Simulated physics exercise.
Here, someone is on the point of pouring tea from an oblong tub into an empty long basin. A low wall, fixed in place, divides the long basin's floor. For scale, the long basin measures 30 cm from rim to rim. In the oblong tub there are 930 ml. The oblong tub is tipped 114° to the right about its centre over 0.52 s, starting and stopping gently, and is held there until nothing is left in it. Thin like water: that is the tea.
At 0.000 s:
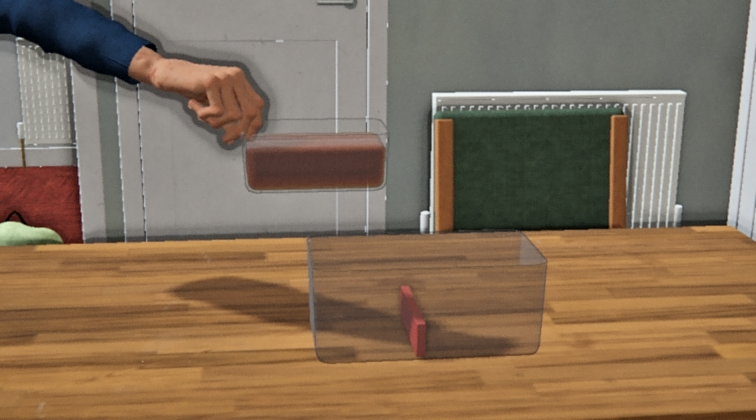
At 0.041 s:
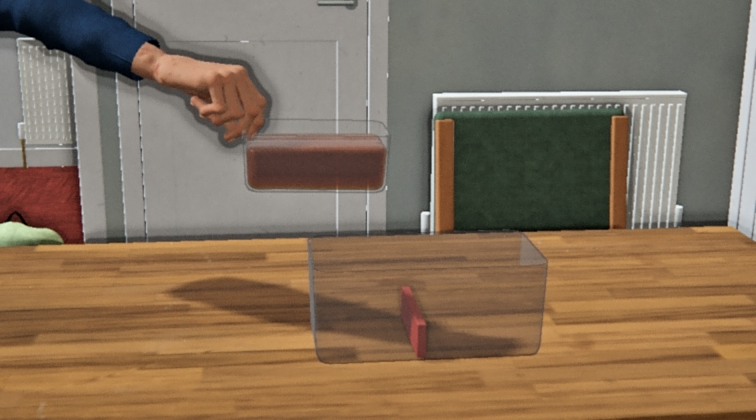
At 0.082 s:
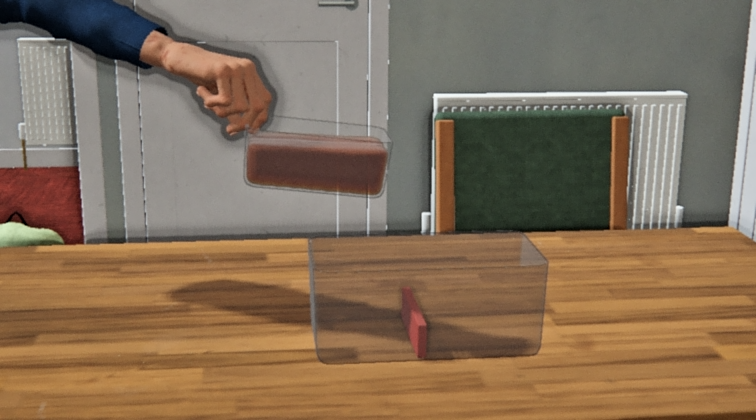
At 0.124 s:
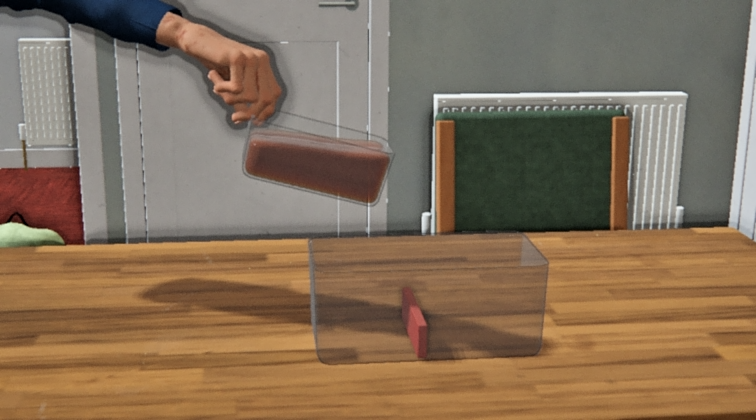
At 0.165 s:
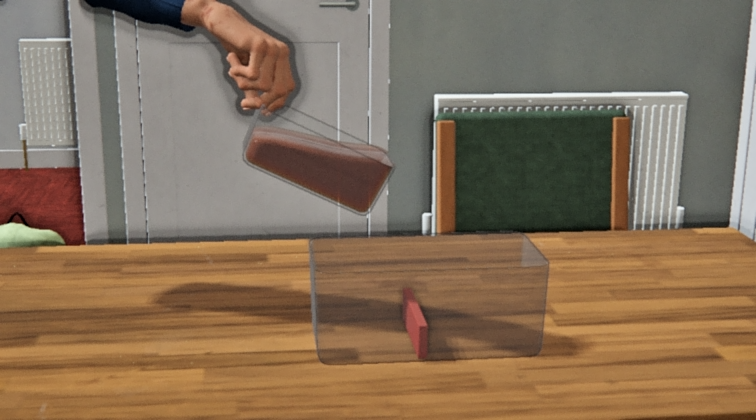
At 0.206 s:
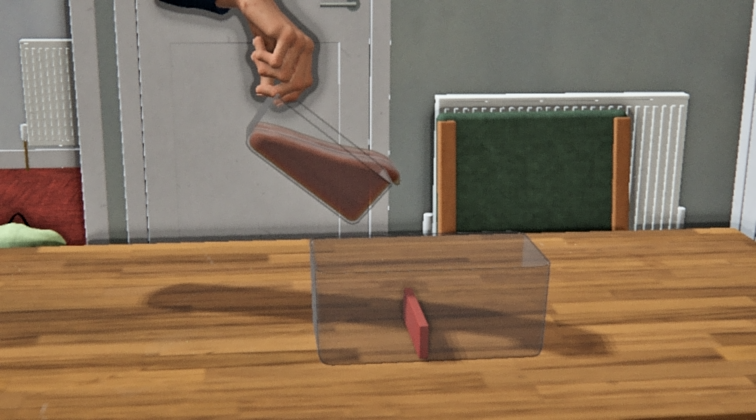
The video shows a hand holding a clear oblong tub of reddish-brown tea above a long transparent basin with a low red wall inside, then gradually tipping it to the right until tea reaches over its right rim.
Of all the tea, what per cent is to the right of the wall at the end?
I would say 44 percent.
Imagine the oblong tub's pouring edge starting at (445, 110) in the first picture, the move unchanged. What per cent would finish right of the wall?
Then I'd expect something near 70 per cent.
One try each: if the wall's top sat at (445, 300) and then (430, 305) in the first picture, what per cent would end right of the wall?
15 % and 20 %.
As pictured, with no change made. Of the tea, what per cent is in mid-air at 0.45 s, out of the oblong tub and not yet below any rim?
Some 22 % is the figure.
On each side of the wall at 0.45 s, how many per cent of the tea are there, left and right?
32 on the left, 36 on the right, roughly.
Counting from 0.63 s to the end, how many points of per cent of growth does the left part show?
6 %.
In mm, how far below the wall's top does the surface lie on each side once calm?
Left about 22 mm, right about 28 mm.
By 0.45 s the tilt is 109° and 11 per cent is still to pour, 33 is left of the wall and 36 right of it.
By 0.63 s the tilt is 114° and 2 per cent is still to pour, 44 is left of the wall and 39 right of it.
By 0.82 s the tilt is 114° and 0 per cent is still to pour, 48 is left of the wall and 44 right of it.
By 1.02 s the tilt is 114° and 0 per cent is still to pour, 49 is left of the wall and 44 right of it.
At rest 49 per cent lies left of the wall, 44 right of it and 6 outside.
